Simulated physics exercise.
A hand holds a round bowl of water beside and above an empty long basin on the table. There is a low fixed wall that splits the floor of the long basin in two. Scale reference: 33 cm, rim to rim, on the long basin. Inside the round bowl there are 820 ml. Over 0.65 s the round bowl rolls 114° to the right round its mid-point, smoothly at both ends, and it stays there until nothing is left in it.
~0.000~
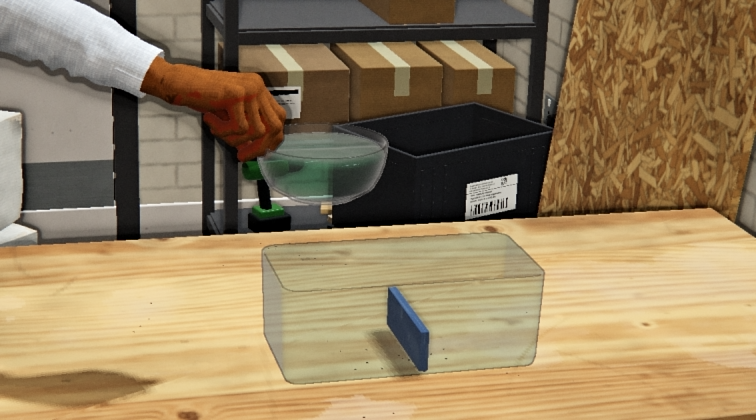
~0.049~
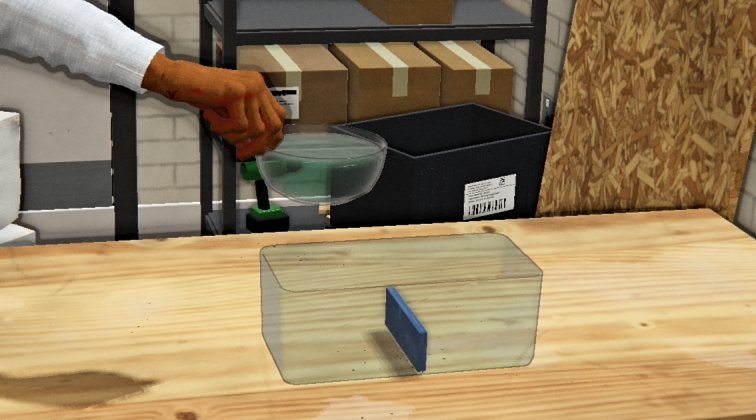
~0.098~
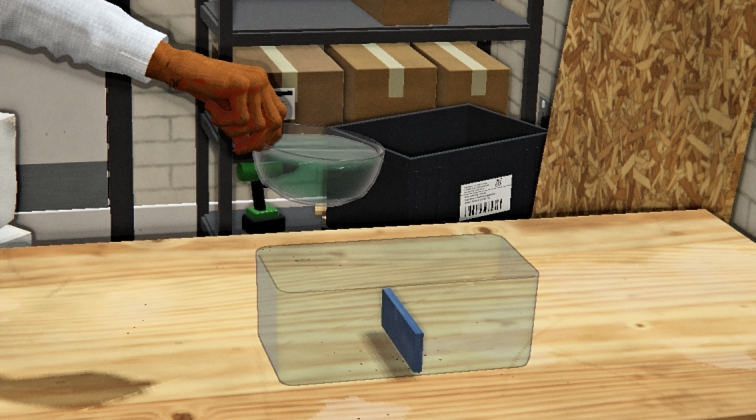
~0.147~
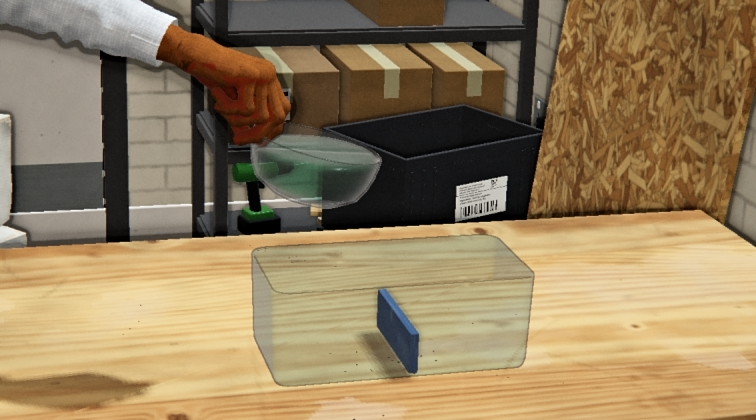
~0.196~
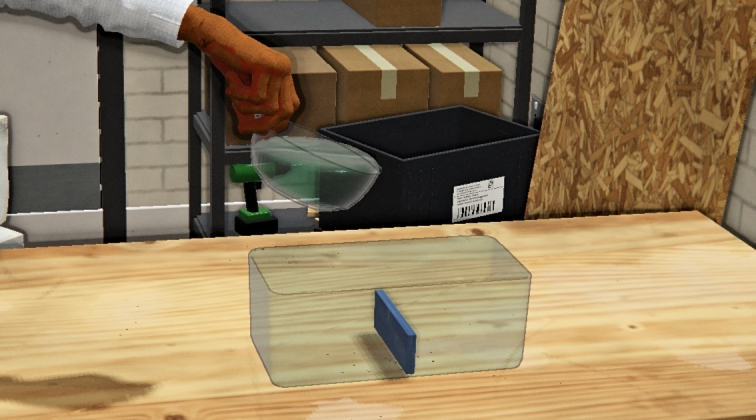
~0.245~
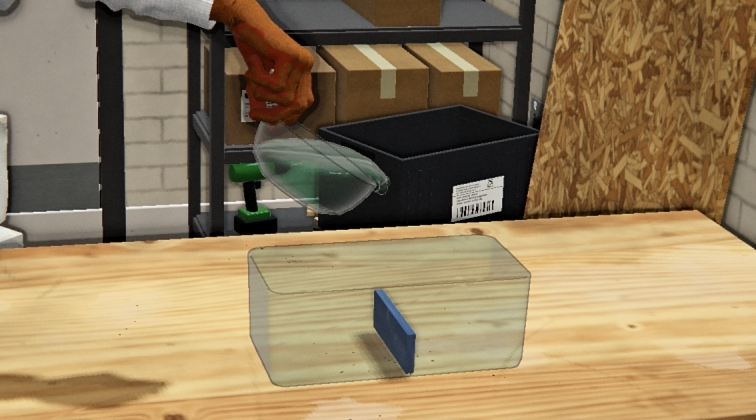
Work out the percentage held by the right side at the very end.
I would put it at 54 per cent.
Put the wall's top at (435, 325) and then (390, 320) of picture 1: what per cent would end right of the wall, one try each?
First try about 30 %, second try about 70 %.
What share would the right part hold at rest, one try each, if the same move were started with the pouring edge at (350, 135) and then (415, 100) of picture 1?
Try 1: Approx. 10 %; try 2: Approx. 75 %.
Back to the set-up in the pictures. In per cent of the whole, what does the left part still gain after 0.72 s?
About 4 percent, give or take.
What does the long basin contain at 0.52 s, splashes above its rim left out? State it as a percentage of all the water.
Around 66 percent.
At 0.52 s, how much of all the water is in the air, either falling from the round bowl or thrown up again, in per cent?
Near 28 in a hundred.
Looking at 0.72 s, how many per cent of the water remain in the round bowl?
Close to 0 percent of the total.
Then, 0.52 s in, the tilt is 102° and 7 per cent is still to pour, 16 is left of the wall and 50 right of it.
Then, 0.72 s in, the tilt is 114° and 0 per cent is still to pour, 39 is left of the wall and 53 right of it.
Then, 0.92 s in, the tilt is 114° and 0 per cent is still to pour, 43 is left of the wall and 54 right of it.
Then, 1.15 s in, the tilt is 114° and 0 per cent is still to pour, 44 is left of the wall and 54 right of it.
Finally, 44 per cent lies left of the wall, 54 right of it and 2 outside.
